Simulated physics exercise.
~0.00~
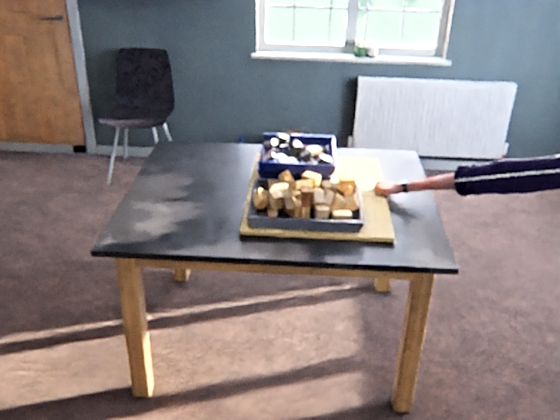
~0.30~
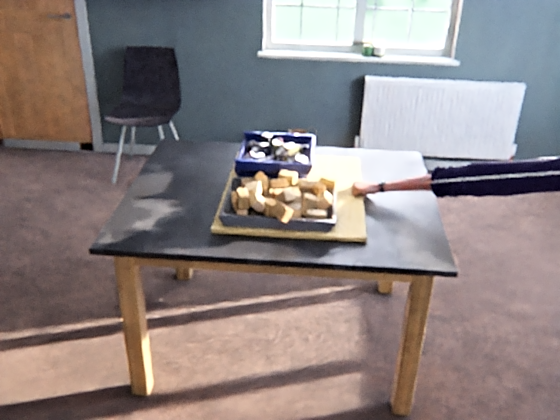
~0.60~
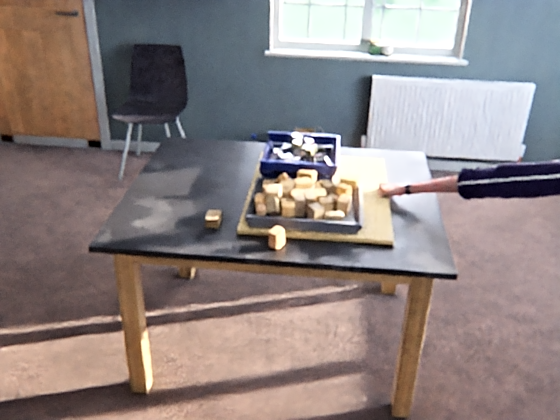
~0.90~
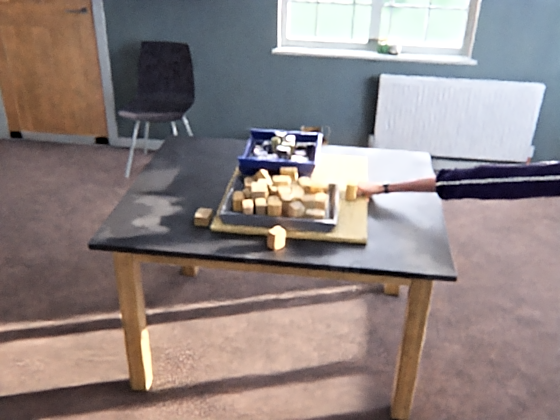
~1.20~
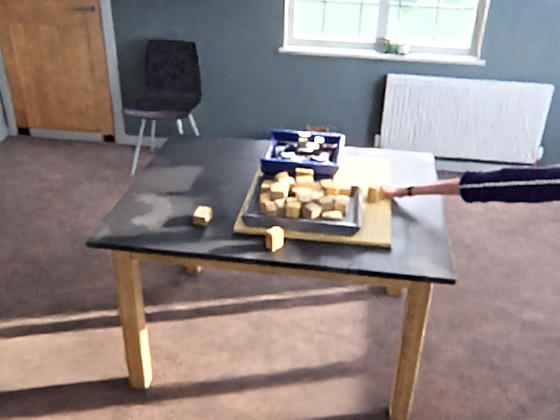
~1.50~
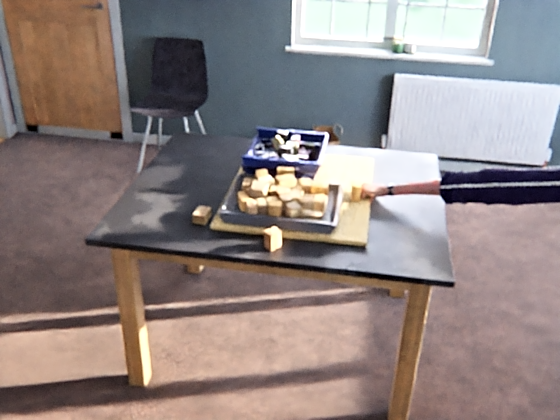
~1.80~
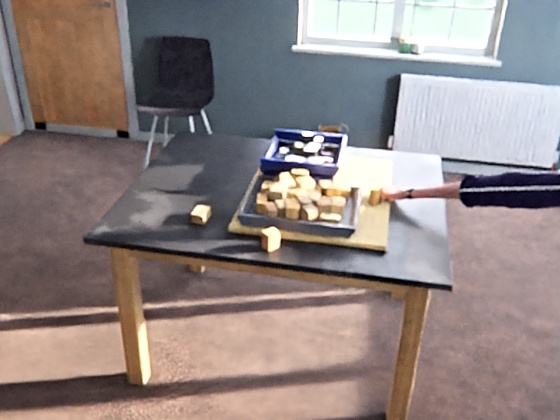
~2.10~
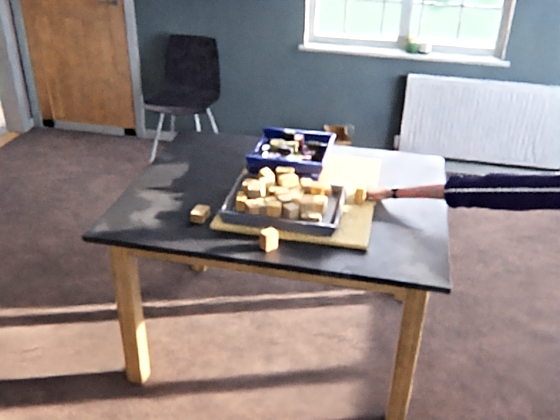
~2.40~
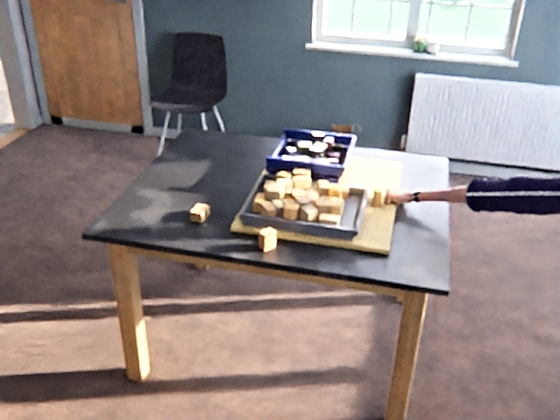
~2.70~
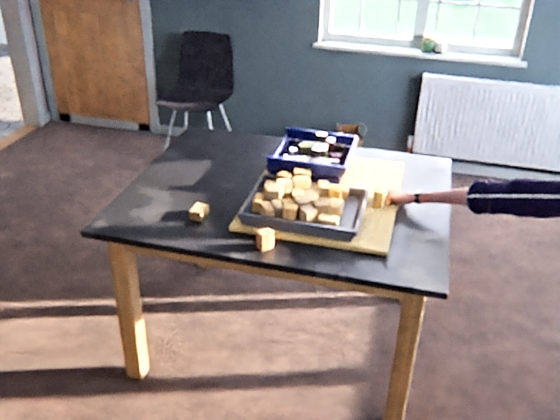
To begin with, a grey tote heaped with timber offcuts and a blue tote of small cartons sit on a board on a dark table, with one hand at the board's right edge. The hand pushes the board left, then pulls it back right, and wooden blocks tumble out of the grey tote onto the tabletop. It keeps shoving the board left and right while the load settles and the spilled blocks near the front stay almost still. Finally the board stops towards the right, most offcuts still in the grey tote and the cartons still in the blue one.
